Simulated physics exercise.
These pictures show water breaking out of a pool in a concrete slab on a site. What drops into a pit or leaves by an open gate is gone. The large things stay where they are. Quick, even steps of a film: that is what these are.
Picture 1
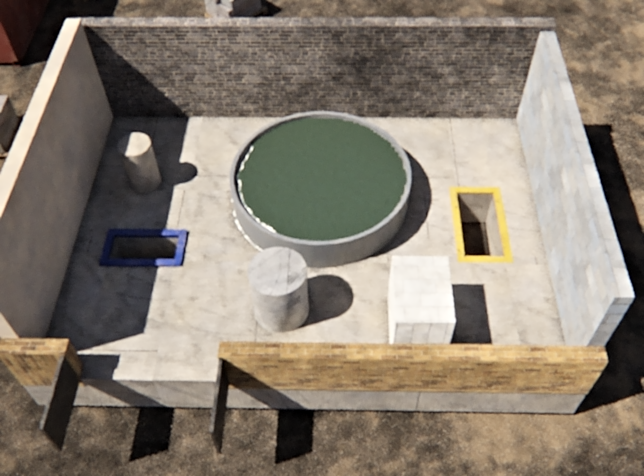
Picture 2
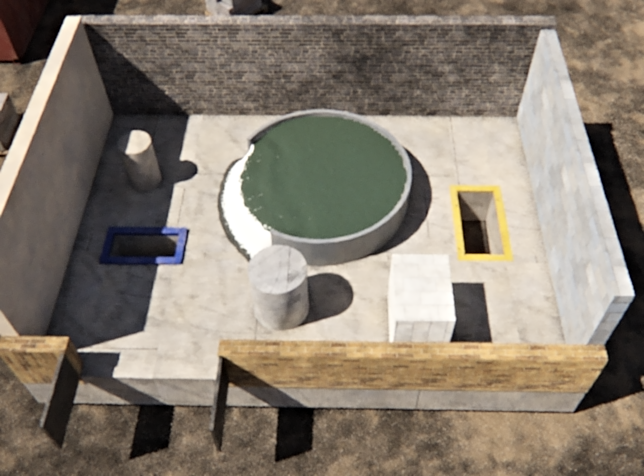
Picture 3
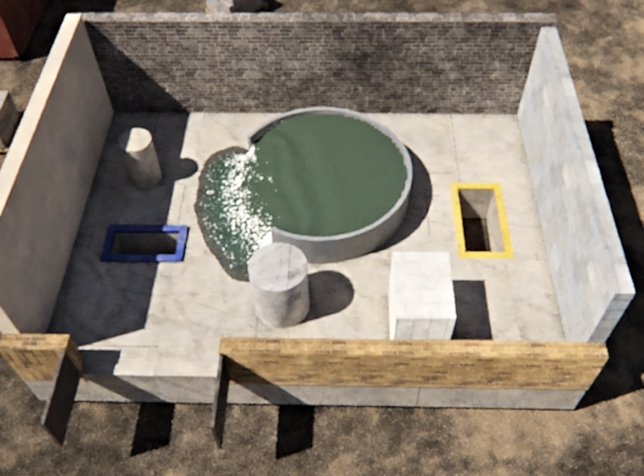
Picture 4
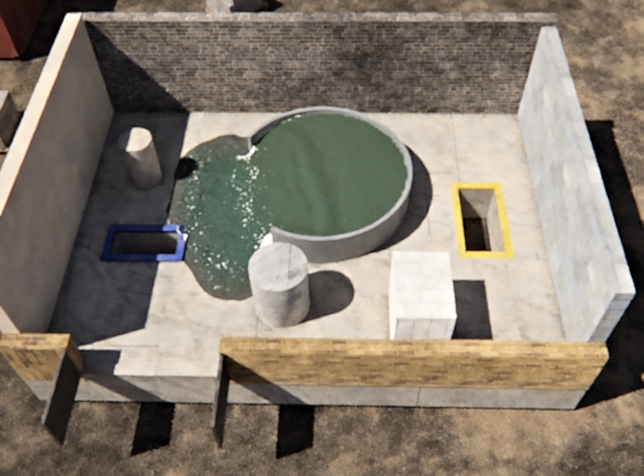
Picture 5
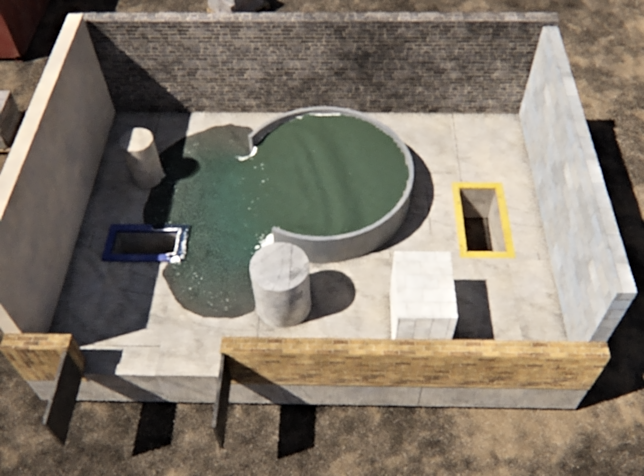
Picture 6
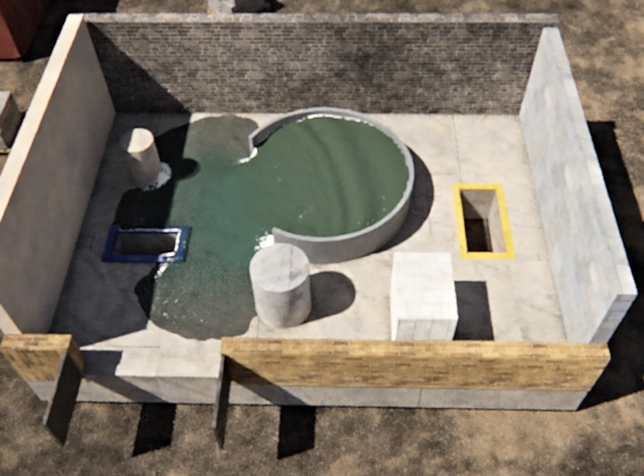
Green water bursts from the left side of a round grey tank in a walled concrete yard, seen from high above by a still camera. A blue-framed pit and a short pale cylinder lie to the left, with a larger cylinder and a white block in front and a yellow-framed pit to the right. White and foaming at first, the water spreads leftward across the slab, reaching the blue frame and then the small cylinder.
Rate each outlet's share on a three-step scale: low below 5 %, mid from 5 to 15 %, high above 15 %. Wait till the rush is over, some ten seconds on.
Scale: Gate - high, yellow pit - low, blue pit - high.
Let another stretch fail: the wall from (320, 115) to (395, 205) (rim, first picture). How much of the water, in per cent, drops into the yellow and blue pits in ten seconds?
In per cent: Yellow 55, blue 0.
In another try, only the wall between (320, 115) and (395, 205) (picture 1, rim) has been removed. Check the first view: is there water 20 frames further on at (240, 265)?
Outcome: Spared.
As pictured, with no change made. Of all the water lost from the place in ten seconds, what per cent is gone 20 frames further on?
Close to 40 per cent, I'd say.
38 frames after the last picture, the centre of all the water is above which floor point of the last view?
Around pixel (231, 201) of the last picture.
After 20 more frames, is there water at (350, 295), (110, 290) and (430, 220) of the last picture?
Left dry; drenched; left dry.
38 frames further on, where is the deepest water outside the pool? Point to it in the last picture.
My estimate is about (292, 118).
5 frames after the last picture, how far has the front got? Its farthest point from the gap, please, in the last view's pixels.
I'd say around (41, 359).
A moment on, water covers 45 % of the floor; the gate 0 %, the yellow pit 0 %, the blue pit 3 %.
Next, water covers 45 % of the floor; the gate 2 %, the yellow pit 0 %, the blue pit 7 %.
Then, water covers 45 % of the floor; the gate 7 %, the yellow pit 0 %, the blue pit 12 %.
Later, water covers 65 % of the floor; the gate 18 %, the yellow pit 0 %, the blue pit 17 %.
In the end, water covers 80 % of the floor; the gate 27 %, the yellow pit 2 %, the blue pit 20 %.
